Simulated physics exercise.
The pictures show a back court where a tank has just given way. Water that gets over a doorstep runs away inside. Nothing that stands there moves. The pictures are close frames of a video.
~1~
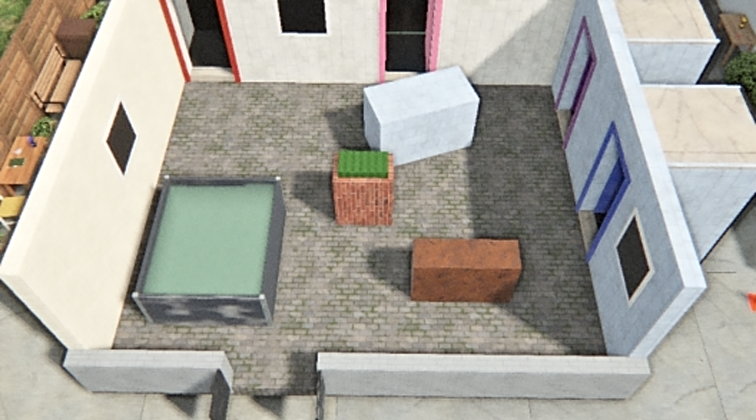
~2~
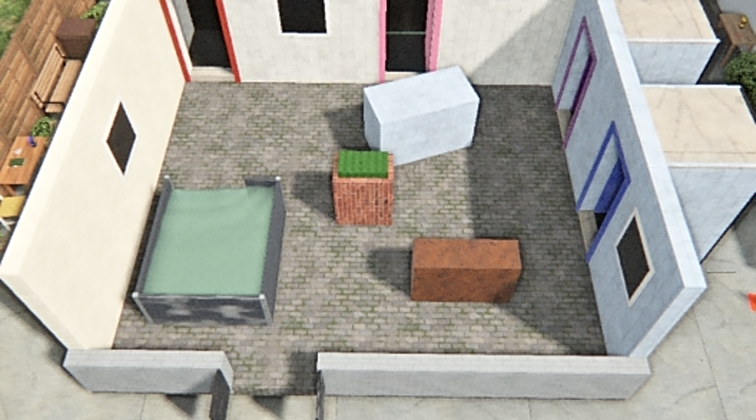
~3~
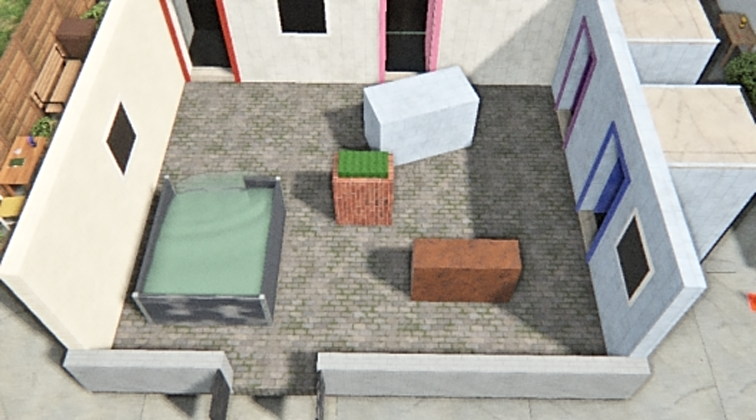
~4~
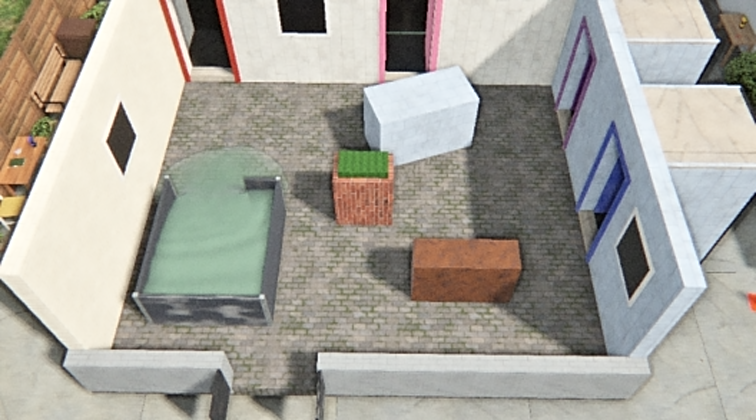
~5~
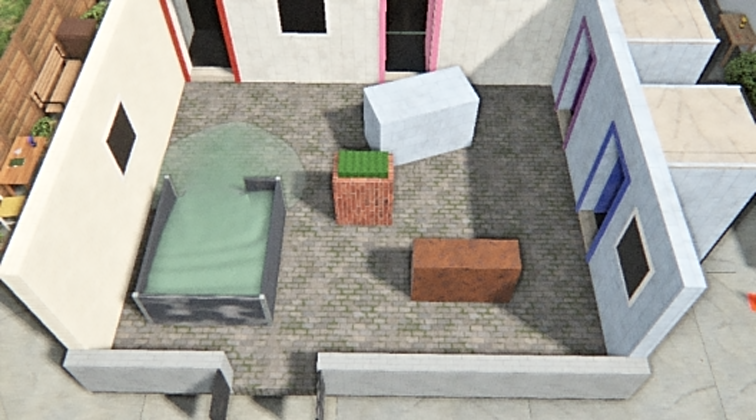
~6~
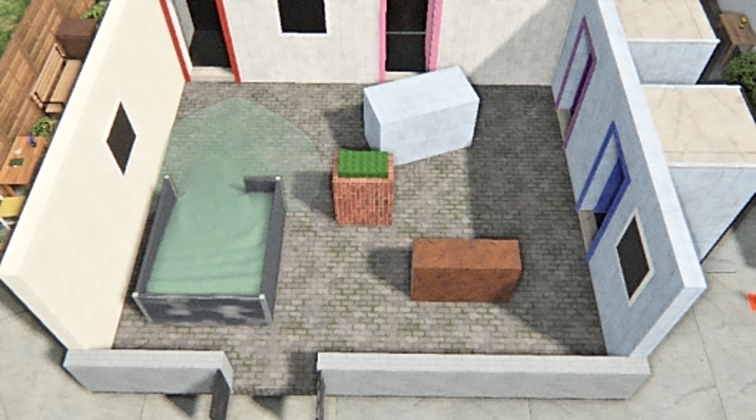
Green water pours through a gap in the open tank's far side and spreads across the paving.
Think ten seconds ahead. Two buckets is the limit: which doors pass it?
The blue door stays under that; the purple door takes more than that; the pink door takes more than that; the red door takes more than that.
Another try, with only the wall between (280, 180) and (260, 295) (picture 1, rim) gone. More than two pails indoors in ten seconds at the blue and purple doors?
Then: The blue door lets more in, the purple door goes over.
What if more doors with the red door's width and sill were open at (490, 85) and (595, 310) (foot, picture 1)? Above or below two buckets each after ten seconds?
In turn: Holds, keeps below it.
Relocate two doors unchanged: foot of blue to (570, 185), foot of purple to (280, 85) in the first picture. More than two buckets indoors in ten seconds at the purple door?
The purple door floods.
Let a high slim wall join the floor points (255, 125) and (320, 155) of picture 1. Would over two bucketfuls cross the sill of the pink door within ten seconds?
My reading: Pink door lets less in.
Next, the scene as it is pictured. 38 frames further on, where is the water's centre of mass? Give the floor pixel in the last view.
Close to (325, 151).
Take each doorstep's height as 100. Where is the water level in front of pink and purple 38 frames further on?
Near 150 and 190 in a hundred.
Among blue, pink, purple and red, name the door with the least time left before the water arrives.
That is the red-painted one.
A moment on, water covers 25 % of the floor; the blue door not reached, the purple door not reached, the pink door not reached, the red door over two buckets in.
Next, water covers 30 % of the floor; the blue door not reached, the purple door not reached, the pink door wet at the sill, nothing in, the red door far over two buckets in.
Then, water covers 40 % of the floor; the blue door not reached, the purple door not reached, the pink door wet at the sill, nothing in, the red door far over two buckets in.
Later, water covers 60 % of the floor; the blue door wet at the sill, nothing in, the purple door over two buckets in, the pink door under two buckets in, the red door far over two buckets in.
In the end, water covers 90 % of the floor; the blue door wet at the sill, nothing in, the purple door over two buckets in, the pink door over two buckets in, the red door far over two buckets in.
